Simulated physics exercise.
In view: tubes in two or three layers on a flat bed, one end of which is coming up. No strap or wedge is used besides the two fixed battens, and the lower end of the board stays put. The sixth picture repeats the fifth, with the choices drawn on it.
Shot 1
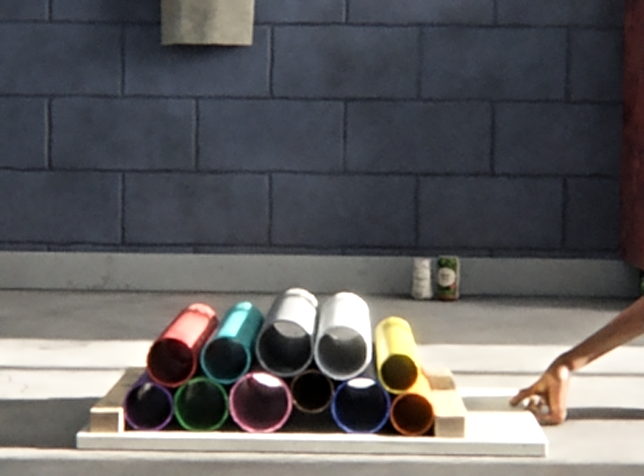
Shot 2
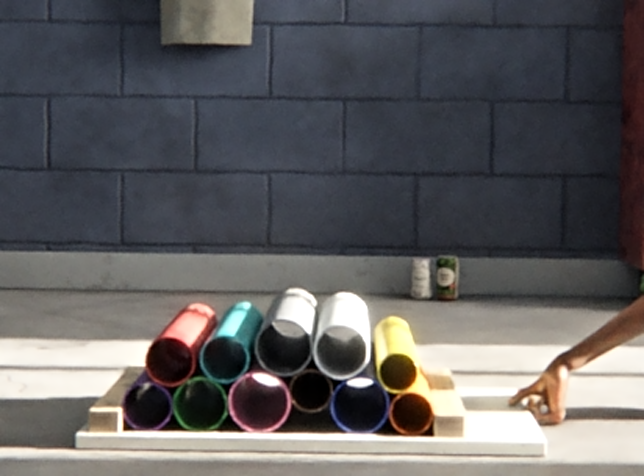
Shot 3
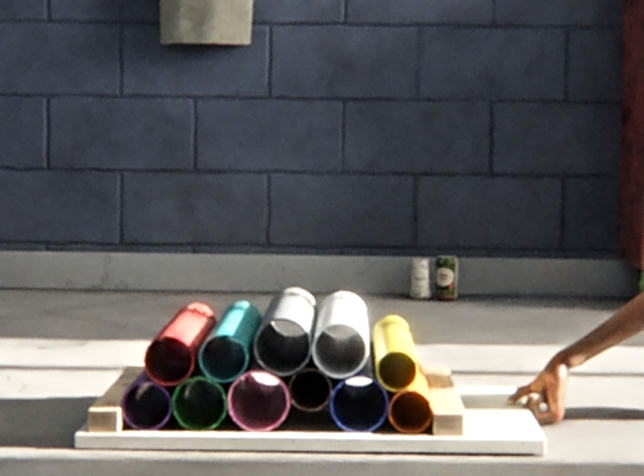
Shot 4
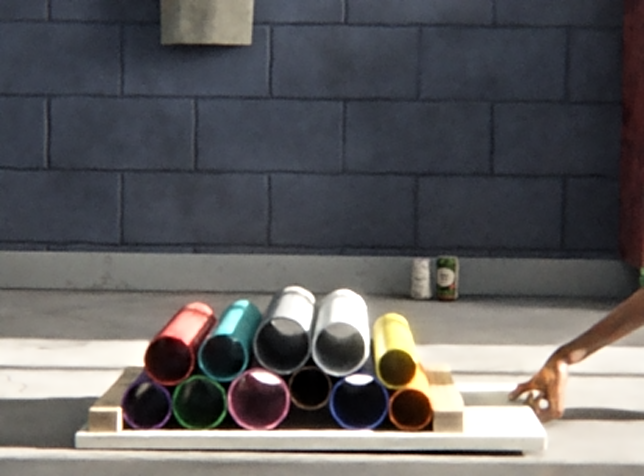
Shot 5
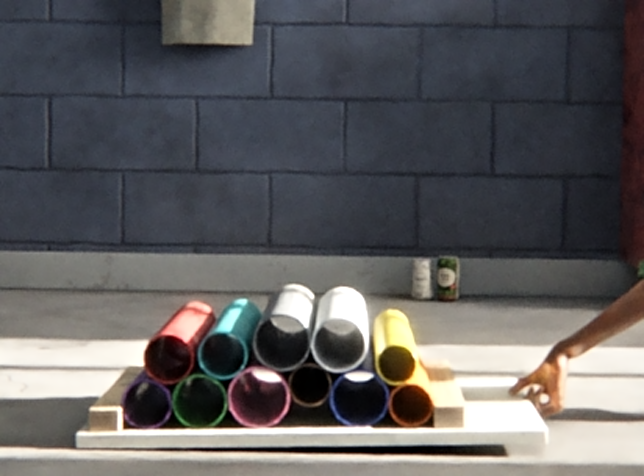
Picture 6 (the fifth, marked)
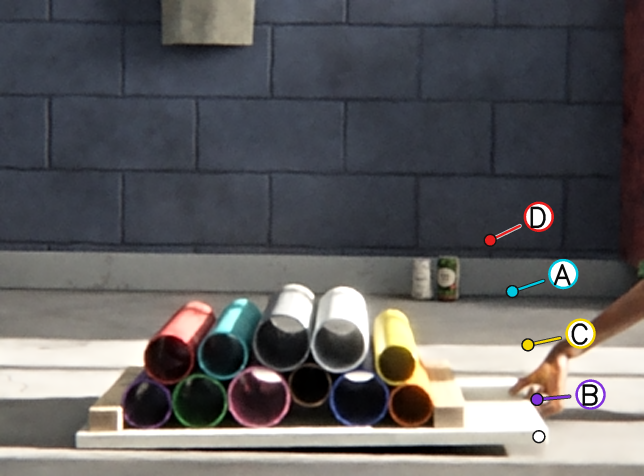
A hand at the right slightly raises one end of a board holding colourful tubes.
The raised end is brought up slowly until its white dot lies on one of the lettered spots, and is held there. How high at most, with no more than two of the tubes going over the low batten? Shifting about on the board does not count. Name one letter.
Up to A.
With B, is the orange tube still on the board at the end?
The orange tube: Yes.
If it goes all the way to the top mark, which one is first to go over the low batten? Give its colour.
It is the red one.
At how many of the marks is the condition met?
The number is three.
On the marked copy, A at (512, 292); B at (537, 400); C at (528, 345); D at (491, 240); the white dot at (539, 437).
Following A. Soon after the start, board at 14°.
Later, board at 20°.
In the end, board at 20°, none over the low batten.
As for the rest, B none over the low batten; C none over the low batten; D three over the low batten (red, turquoise, grey).
